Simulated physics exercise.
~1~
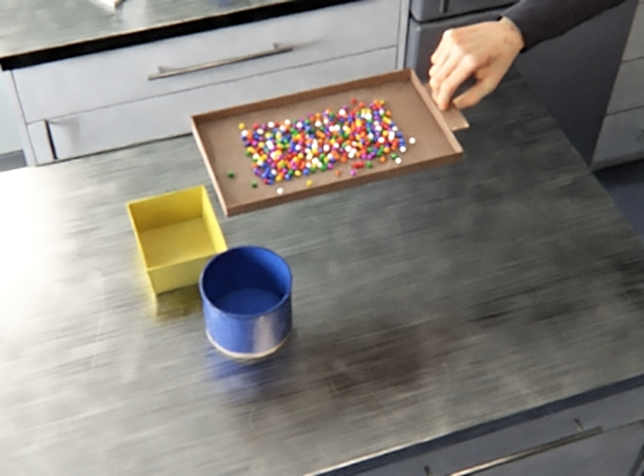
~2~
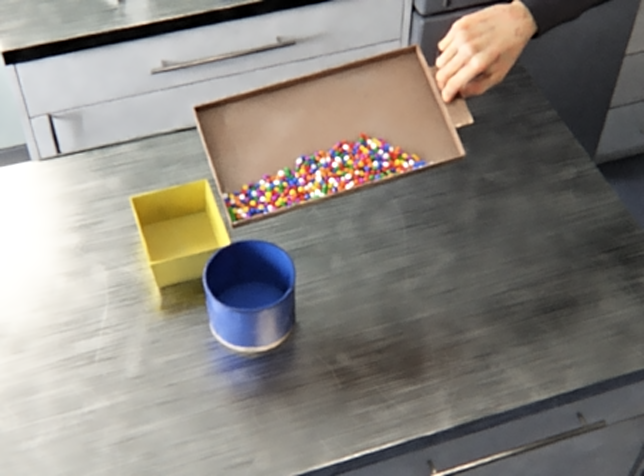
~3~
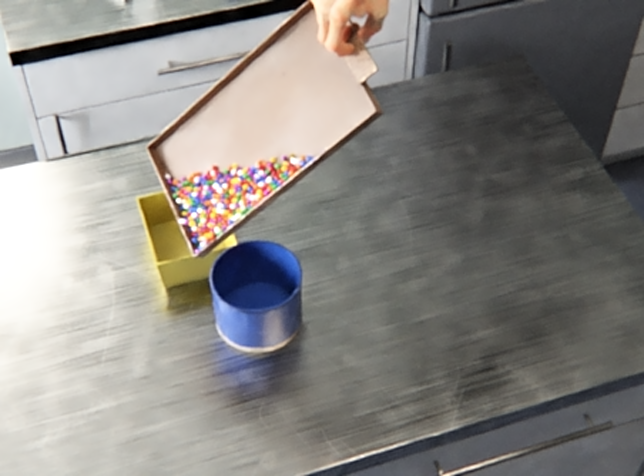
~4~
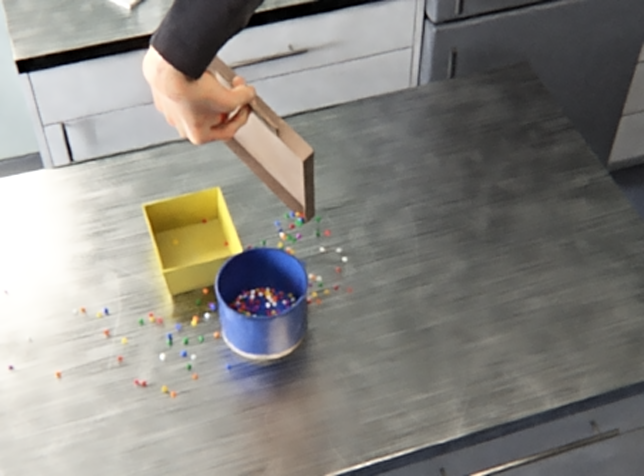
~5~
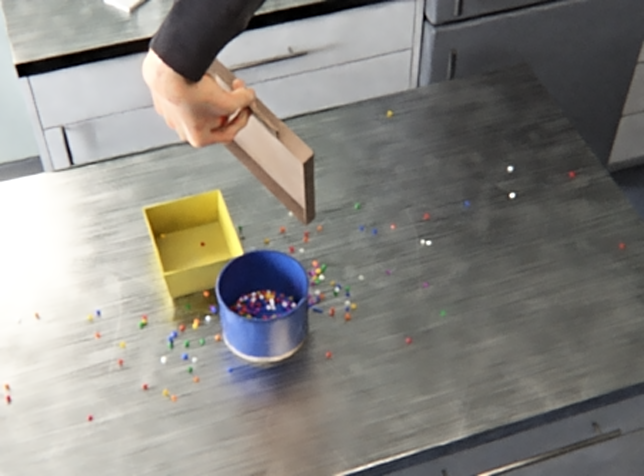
Colourful beads pouring from a hand-tilted brown tray, partly filling a blue pot beside a yellow tin and scattering across the table.
